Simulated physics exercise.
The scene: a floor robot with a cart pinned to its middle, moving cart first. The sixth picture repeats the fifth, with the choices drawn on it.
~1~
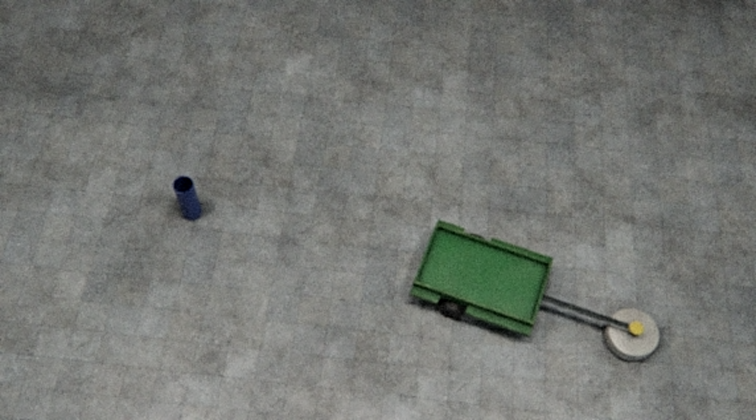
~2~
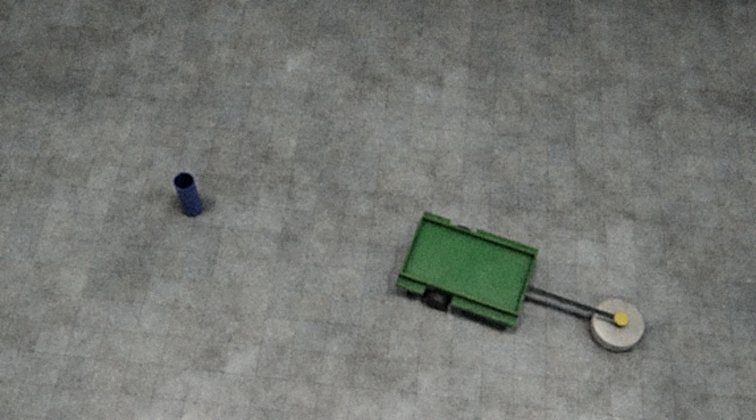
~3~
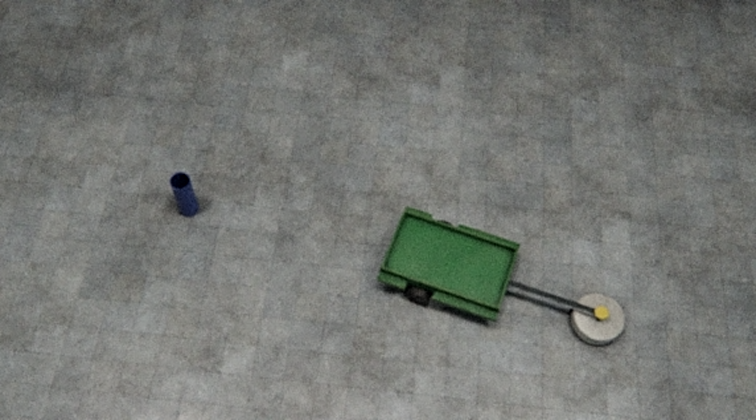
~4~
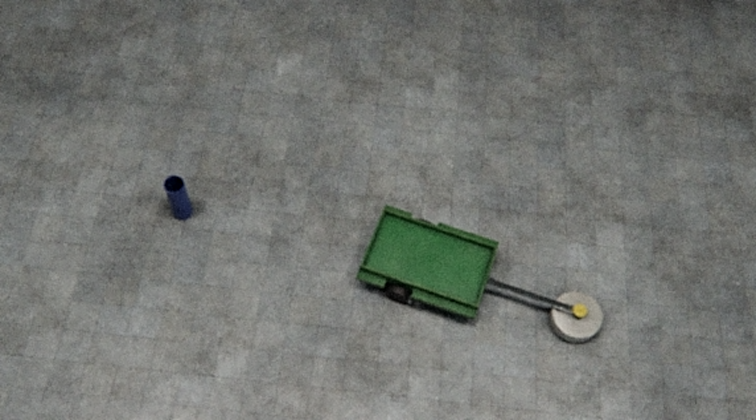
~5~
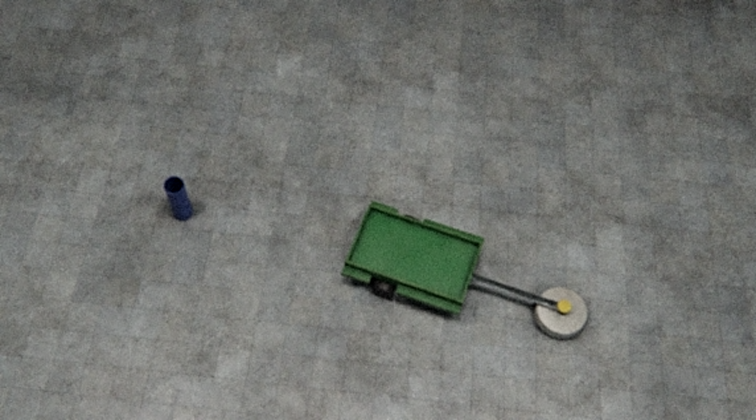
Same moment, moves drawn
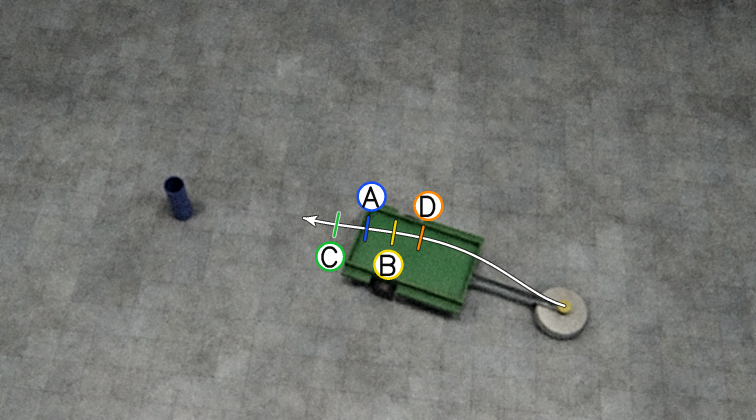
A green cart moving slowly leftward across a grey floor, a round pale robot following behind it, blue post standing at left.
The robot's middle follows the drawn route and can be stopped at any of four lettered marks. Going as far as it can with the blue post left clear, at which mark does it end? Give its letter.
As far as tick D.
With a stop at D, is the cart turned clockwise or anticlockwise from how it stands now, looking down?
Anticlockwise.
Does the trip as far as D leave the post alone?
Yes.
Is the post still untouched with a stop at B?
No.
On the marked copy, A at (367, 229); B at (394, 232); C at (337, 225); D at (421, 238); the route from (565, 306) via (439, 242) to (304, 218).
Taking D. A third of the way, robot (512, 284), cart (364, 238).
Two thirds of the way, robot (463, 257), cart (314, 225).
When it is over, robot (420, 244), cart (269, 218); nothing has been touched.
As for the rest, A is too far, the post has been hit; B is too far, the post has been hit; C is too far, the post has been hit.
